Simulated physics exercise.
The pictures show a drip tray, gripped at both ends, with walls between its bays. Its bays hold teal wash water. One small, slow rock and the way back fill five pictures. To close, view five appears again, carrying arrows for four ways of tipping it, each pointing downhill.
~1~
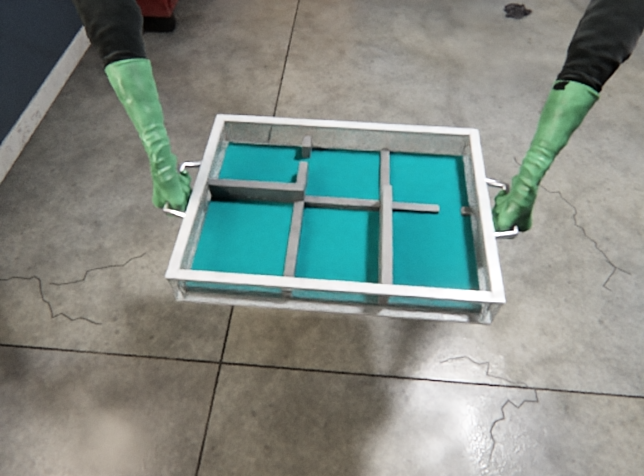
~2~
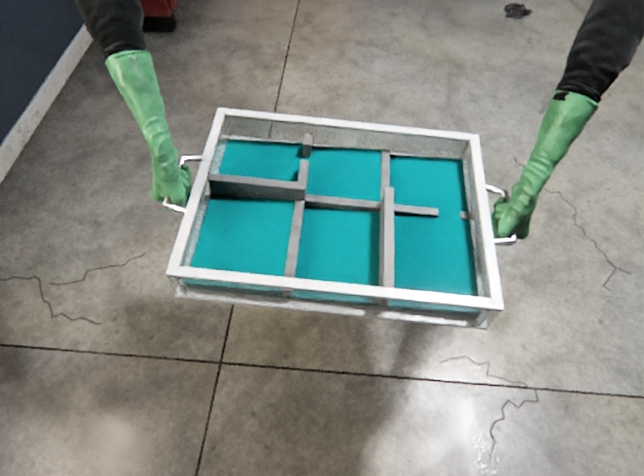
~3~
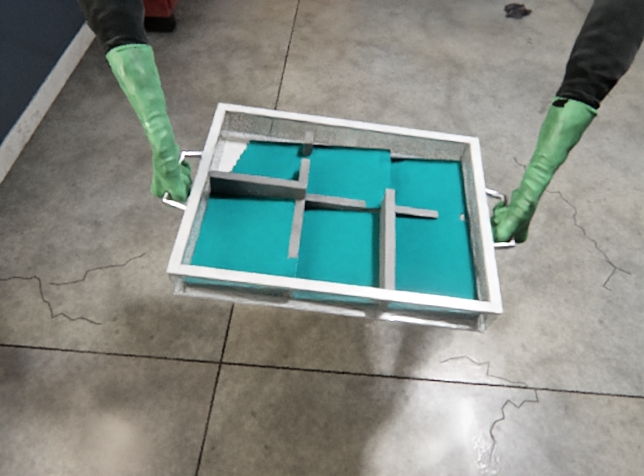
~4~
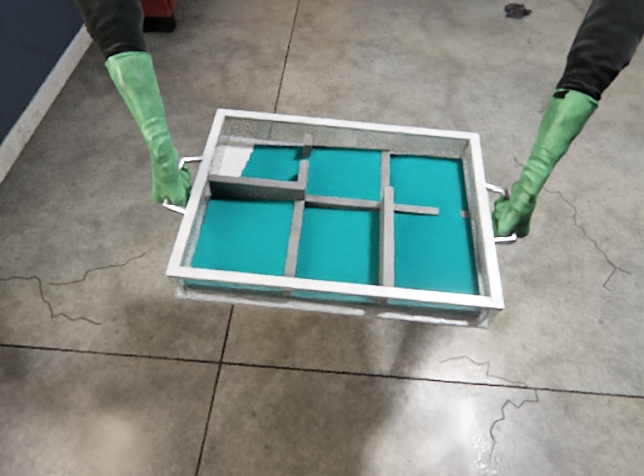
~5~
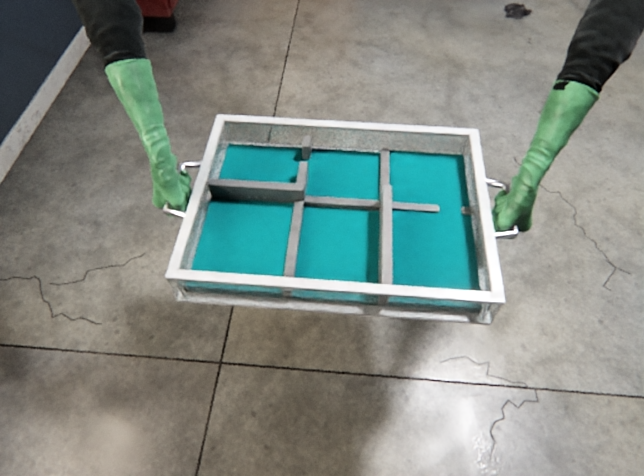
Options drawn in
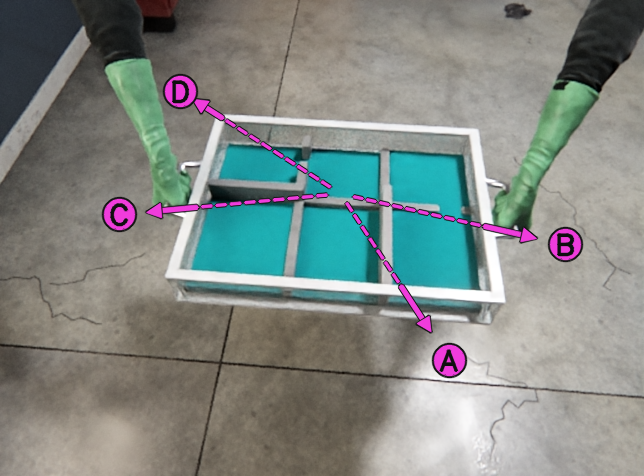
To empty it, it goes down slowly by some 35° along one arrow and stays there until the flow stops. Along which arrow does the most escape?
Arrow D does it best.
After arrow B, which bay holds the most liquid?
It is the front right one.
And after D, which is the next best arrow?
The answer is A.
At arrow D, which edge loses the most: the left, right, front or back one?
The left rim.
On the marked copy, A ends at (428, 327); B ends at (531, 237); C ends at (151, 211); D ends at (197, 102).
For arrow A, about 31 % stays in the tray, the largest part in the front right bay.
For arrow B, about 49 % stays in the tray, the largest part in the front right bay.
For arrow C, about 56 % stays in the tray, the largest part in the front left bay.
For arrow D, about 22 % stays in the tray, the largest part in the back left bay.
